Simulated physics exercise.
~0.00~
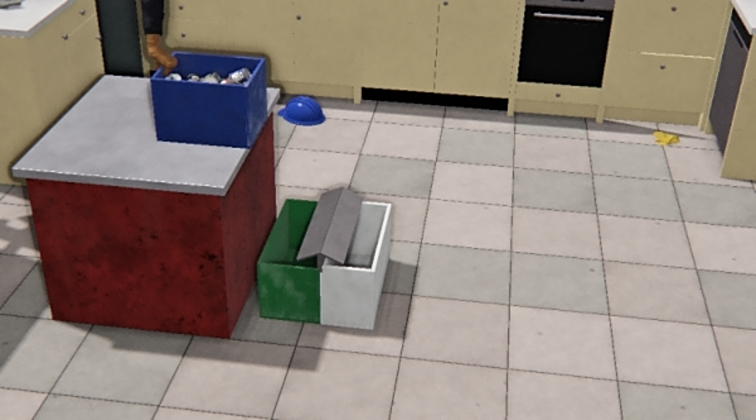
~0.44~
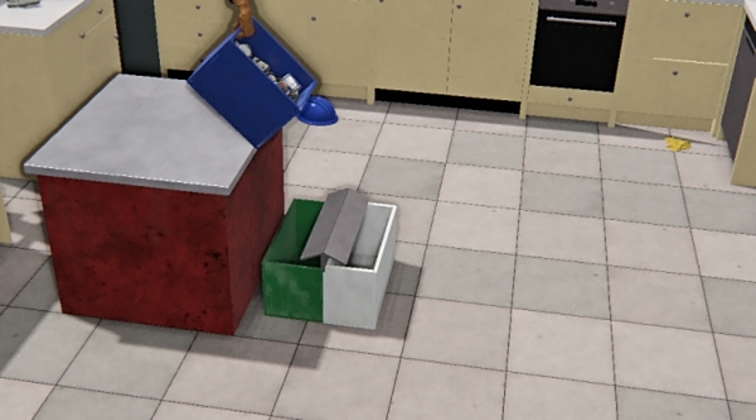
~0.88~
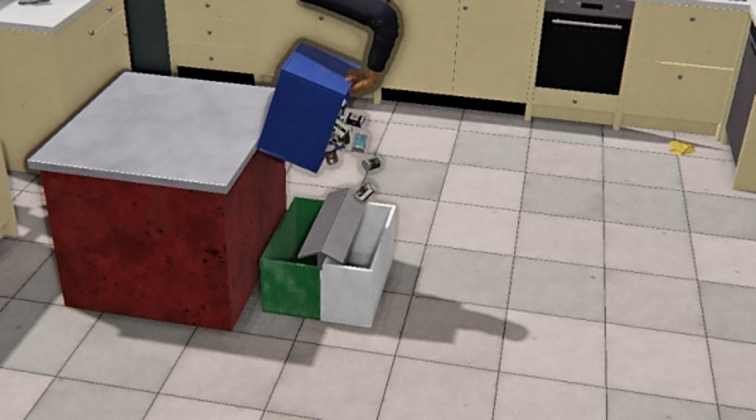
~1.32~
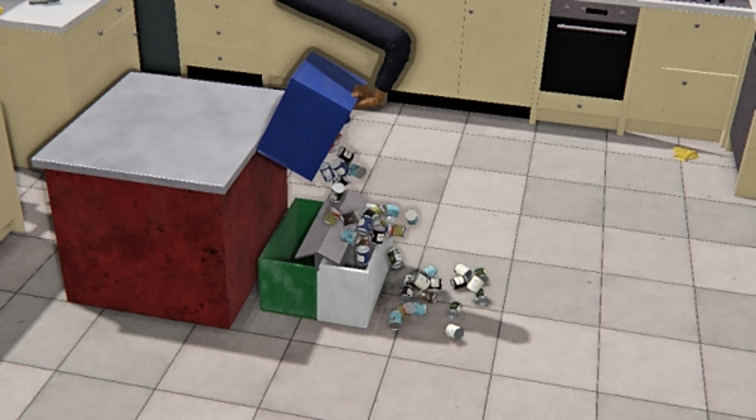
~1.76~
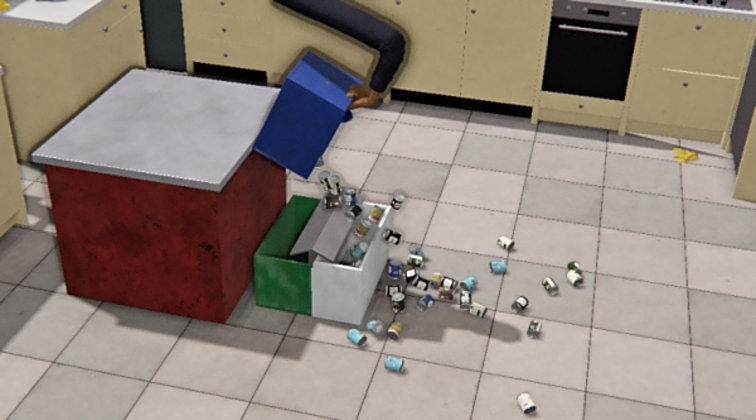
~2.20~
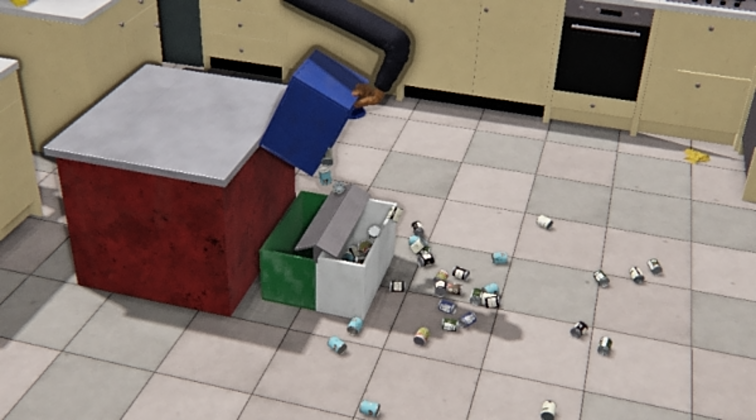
Blue tote tipped by a hand over a bench edge, spilling small tins into the white trough and across the tiled floor.
